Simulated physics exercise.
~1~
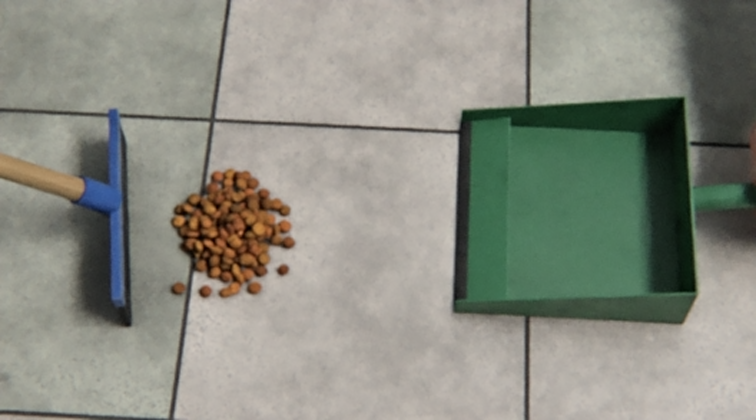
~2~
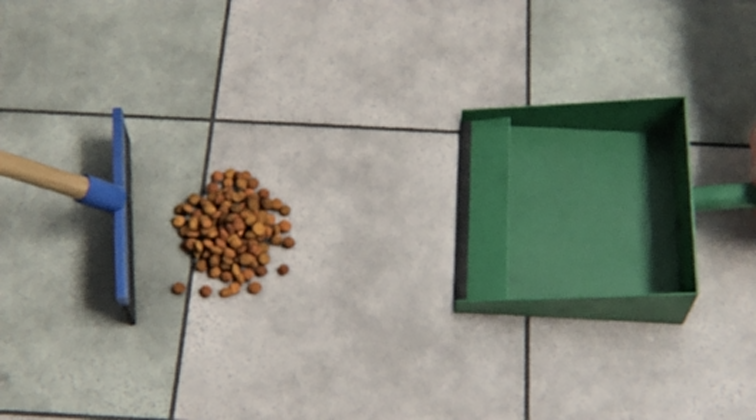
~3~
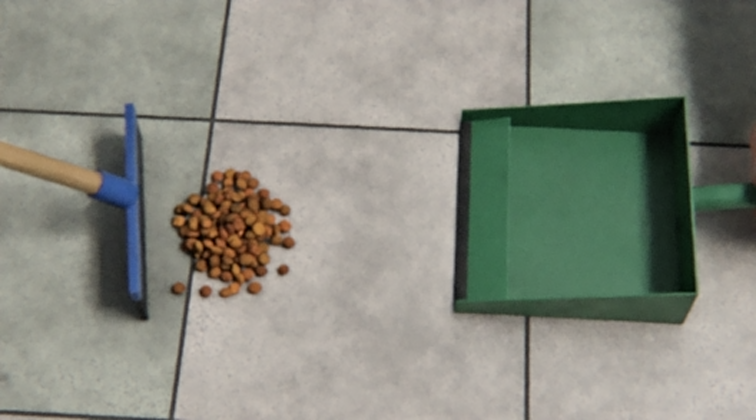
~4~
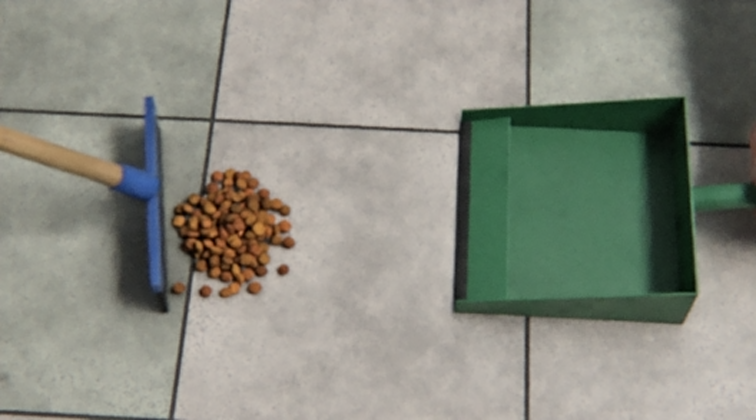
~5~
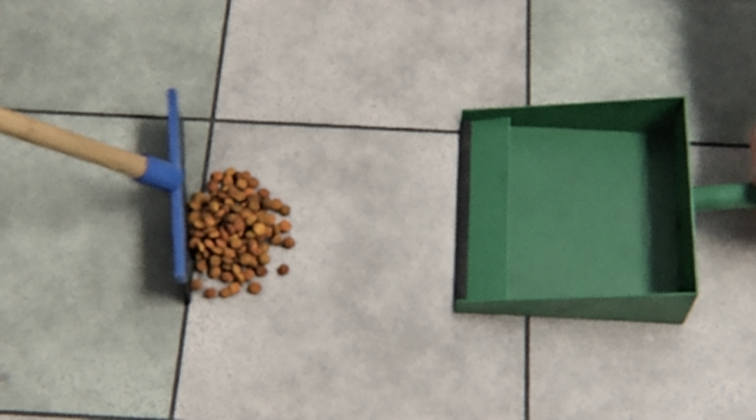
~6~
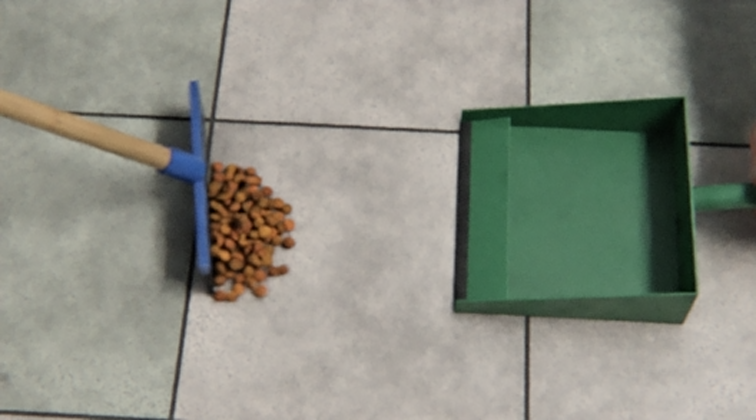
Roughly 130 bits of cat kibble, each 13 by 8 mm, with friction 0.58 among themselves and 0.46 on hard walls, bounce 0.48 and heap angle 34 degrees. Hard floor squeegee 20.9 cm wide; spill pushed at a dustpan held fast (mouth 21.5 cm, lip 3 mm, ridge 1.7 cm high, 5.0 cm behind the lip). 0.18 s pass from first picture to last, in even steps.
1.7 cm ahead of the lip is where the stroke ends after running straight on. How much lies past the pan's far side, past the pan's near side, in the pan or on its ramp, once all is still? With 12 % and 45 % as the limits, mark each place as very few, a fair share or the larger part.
My call: Past the pan's far side: A fair share; past the pan's near side: Very few; in the pan or on its ramp: A fair share.
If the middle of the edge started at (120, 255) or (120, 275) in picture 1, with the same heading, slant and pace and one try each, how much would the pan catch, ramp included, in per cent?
Close to 25 in a hundred, then close to 25 in a hundred.
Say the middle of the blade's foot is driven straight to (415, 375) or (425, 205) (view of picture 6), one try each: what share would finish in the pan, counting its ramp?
Some 0 per cent on the first try, 30 per cent on the second.
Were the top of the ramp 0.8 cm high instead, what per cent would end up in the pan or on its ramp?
About 25 %.
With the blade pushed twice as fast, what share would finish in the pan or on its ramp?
Share: Close to 40 %.
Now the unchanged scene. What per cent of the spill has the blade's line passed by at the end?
25 %.
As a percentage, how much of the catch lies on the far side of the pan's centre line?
Roughly 100 in a hundred.
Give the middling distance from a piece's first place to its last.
Roughly 24 centimetres.
Then, 0.19 s after the last picture, middle of the blade 14 cm from the lip; 0 % over the lip, far side 0 %, near side 5 %.
Then, 0.31 s after the last picture, middle of the blade 7 cm from the lip; 0 % over the lip, far side 10 %, near side 5 %.
Then, 0.57 s after the last picture, middle of the blade 3 cm from the lip; 20 % over the lip, far side 25 %, near side 5 %.
In the end, far side 25 %, near side 5 %, pan 15 %, in front of the lip or behind the blade 55 %.
